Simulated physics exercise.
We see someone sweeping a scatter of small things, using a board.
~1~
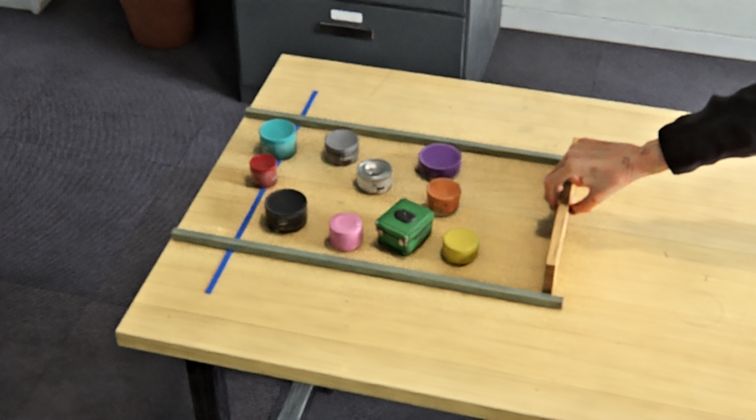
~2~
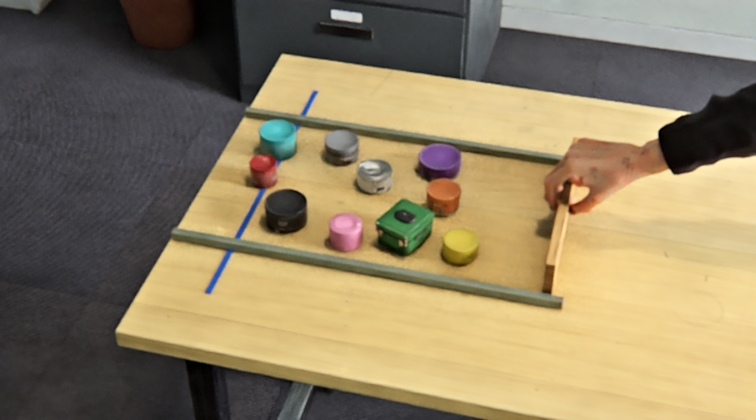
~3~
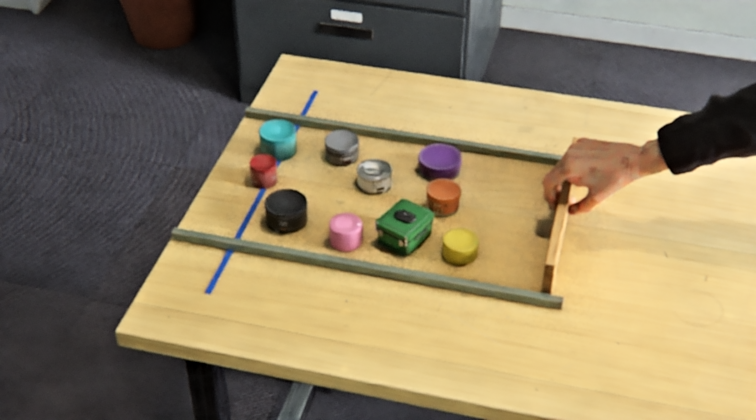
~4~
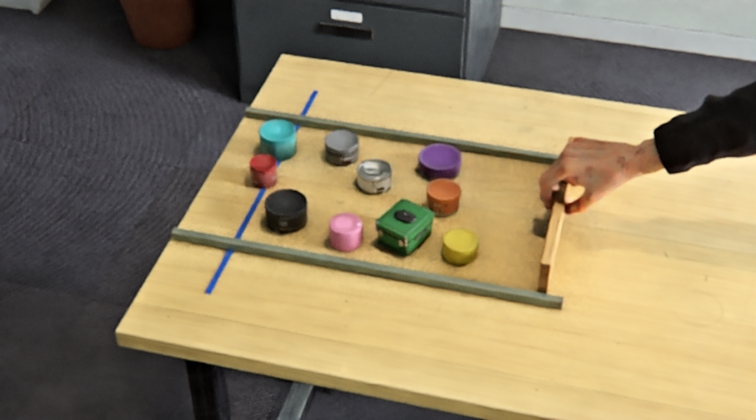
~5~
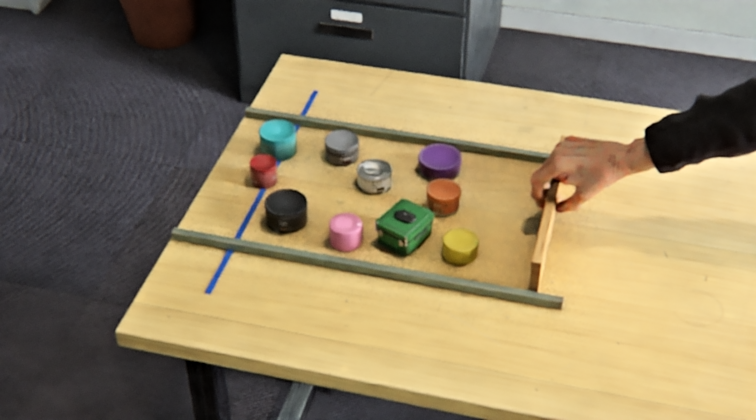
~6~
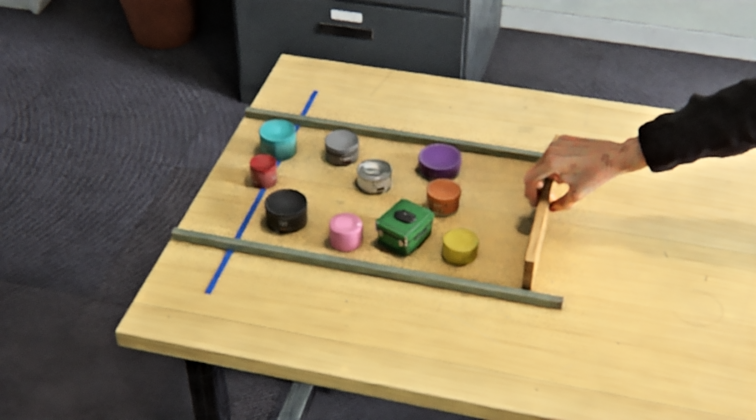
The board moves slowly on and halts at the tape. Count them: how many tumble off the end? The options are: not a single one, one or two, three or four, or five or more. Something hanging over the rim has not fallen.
My answer: One or two.
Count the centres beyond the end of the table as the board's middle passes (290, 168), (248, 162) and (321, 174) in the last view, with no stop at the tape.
Respectively 0, 5 and 0.
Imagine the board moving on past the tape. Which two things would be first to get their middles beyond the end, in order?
Order, earliest first: Turquoise tub, grey tub.
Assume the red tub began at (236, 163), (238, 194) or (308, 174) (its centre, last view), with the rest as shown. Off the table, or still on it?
Order of tries: On, off, on.
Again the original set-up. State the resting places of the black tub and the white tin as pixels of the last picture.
Near (197, 202) and (243, 144).
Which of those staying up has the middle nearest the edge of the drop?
The one in question is the grey tub.
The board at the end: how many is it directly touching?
In total, 4.
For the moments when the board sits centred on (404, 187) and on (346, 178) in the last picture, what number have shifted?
Moved so far: 6, later 9.
A little later, none off yet; turquoise tub at rest near (278, 140); red tub at rest near (264, 172); black tub at rest near (286, 211).
When it is over, the number that fall off is one or two; down, turquoise tub.
